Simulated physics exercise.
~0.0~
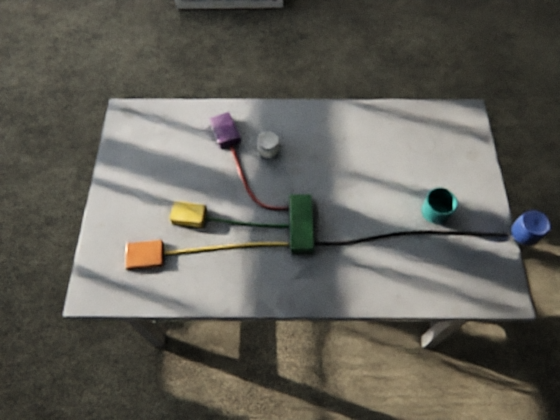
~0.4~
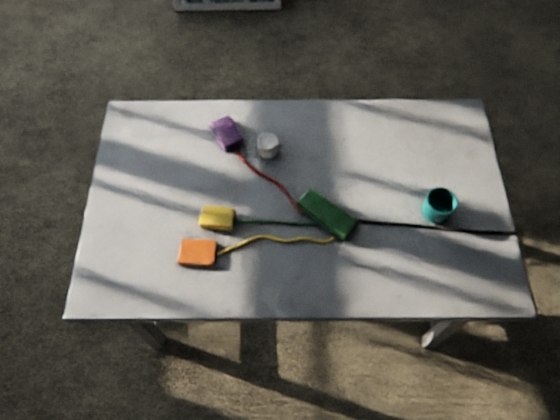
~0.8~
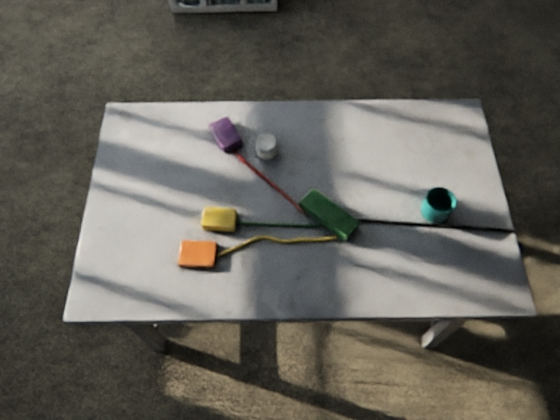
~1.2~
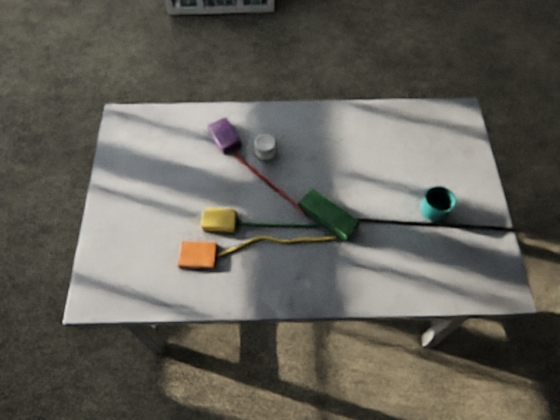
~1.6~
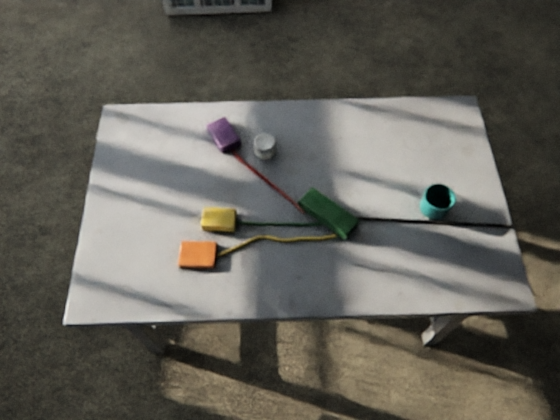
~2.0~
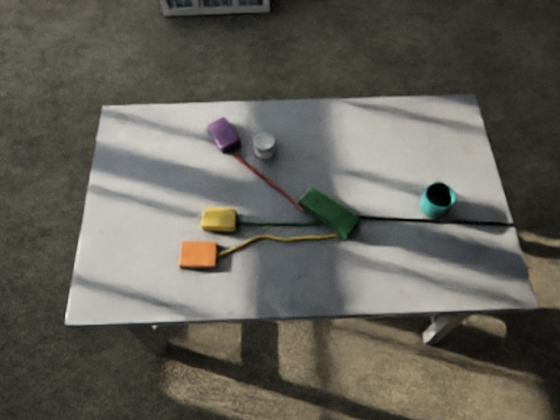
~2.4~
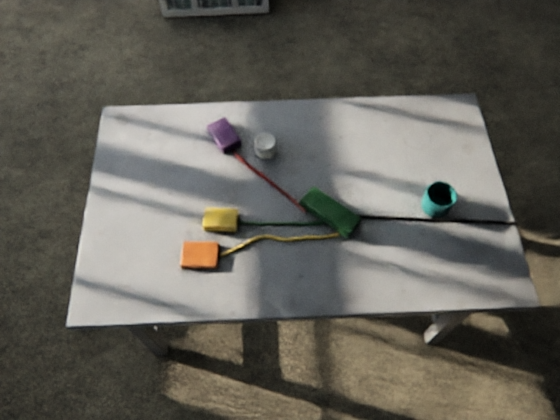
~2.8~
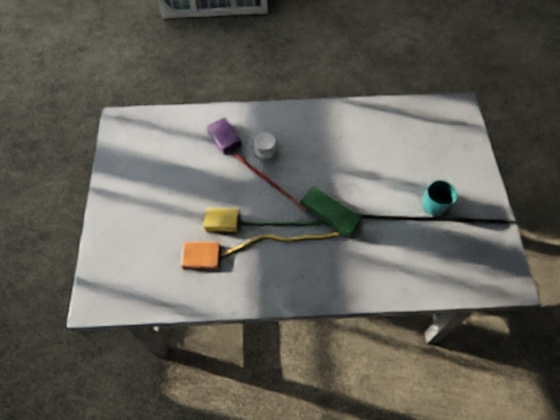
On a grey table, a blue speaker drops off the right edge, and the cabled green strip, yellow charger and orange reader slide a short way right, then lie still, with the purple phone, white canister and teal mug still in their places and the black cable reaching the edge.
